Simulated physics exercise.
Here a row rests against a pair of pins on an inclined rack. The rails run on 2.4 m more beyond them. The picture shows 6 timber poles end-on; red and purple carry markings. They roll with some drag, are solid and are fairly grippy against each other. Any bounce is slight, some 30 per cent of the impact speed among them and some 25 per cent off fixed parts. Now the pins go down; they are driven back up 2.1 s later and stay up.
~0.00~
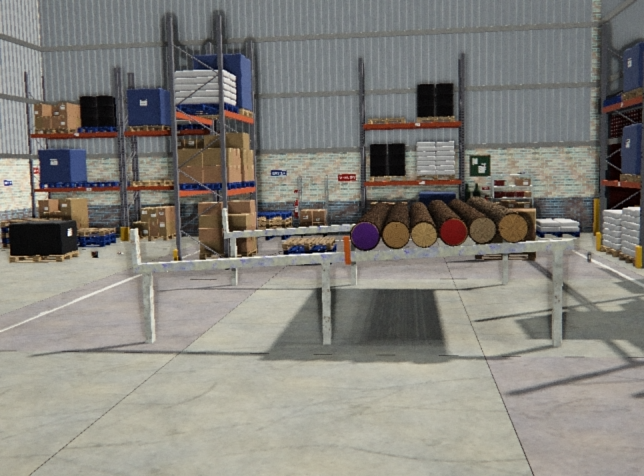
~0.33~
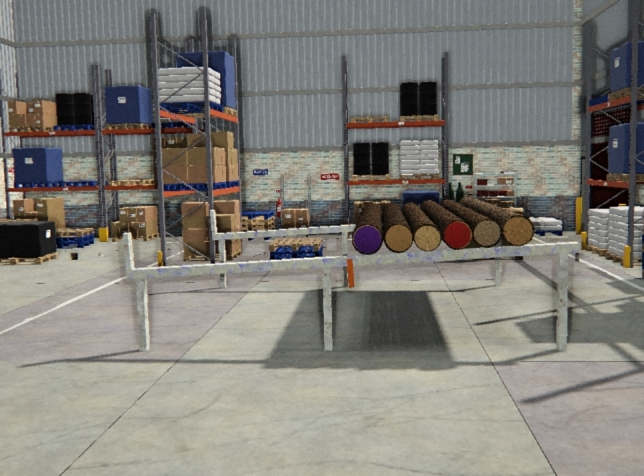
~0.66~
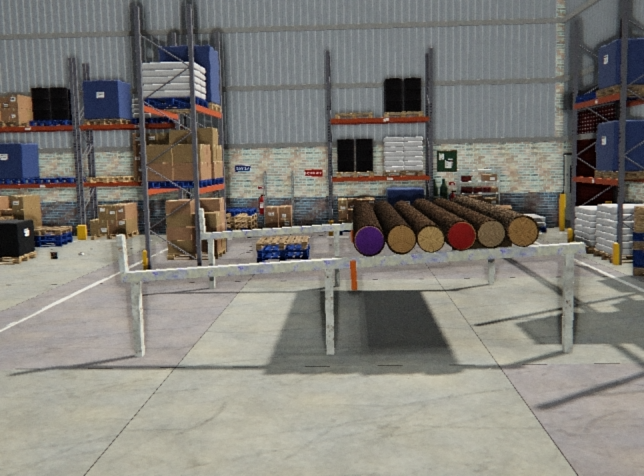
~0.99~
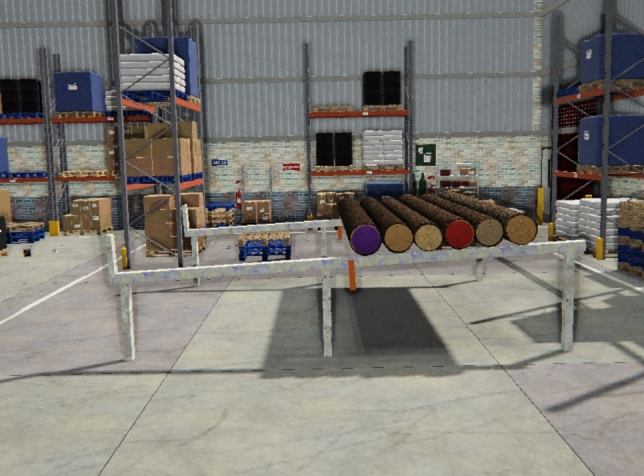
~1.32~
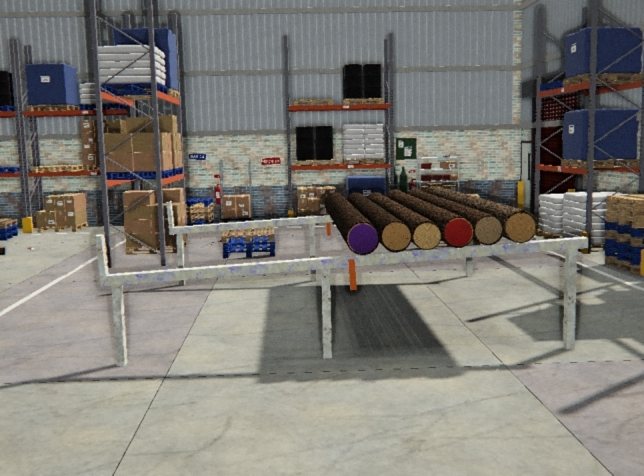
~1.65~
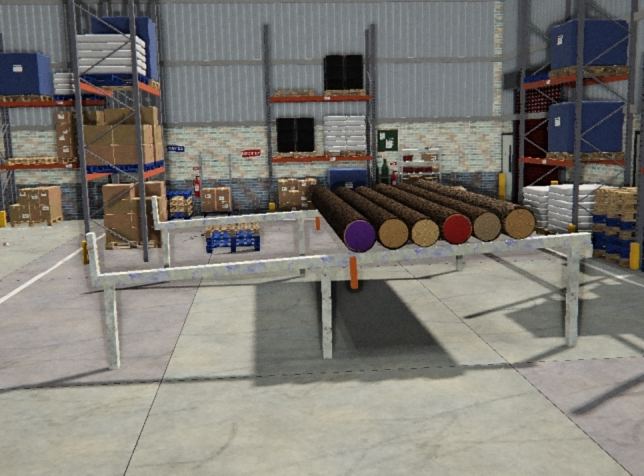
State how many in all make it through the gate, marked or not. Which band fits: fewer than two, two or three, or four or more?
I would say fewer than two.
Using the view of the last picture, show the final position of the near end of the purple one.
Rest position in the last view: About (114, 257).
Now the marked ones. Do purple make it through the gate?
Result - purple breaks loose.
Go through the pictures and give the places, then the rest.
Red at (453, 232), purple at (365, 236); pins up; the rack falls 3°, in the first picture.
Red at (458, 235), purple at (367, 240); pins down, in the second picture.
Red at (461, 236), purple at (369, 241); pins down, in the third picture.
Red at (459, 234), purple at (366, 240); pins down; the first has rolled 5 cm, in the fourth picture.
Red at (458, 232), purple at (363, 239); pins down; the first has rolled 5 cm, in the fifth picture.
Red at (457, 229), purple at (360, 236); pins down; the first has rolled 10 cm, in the sixth picture.
After 2.0 s, red is on the rails, 95 cm above the pins, rolling left; purple is on the rails, 5 cm above the pins, rolling left; 0 through so far.
After 2.3 s, red is on the rails, 90 cm above the pins, rolling left; purple is in the air, 5 cm below the pins, rolling left; 1 through so far.
At rest (6.2 s), red is on the rails, 80 cm above the pins; purple is on the rails, 220 cm below the pins; 1 through so far.
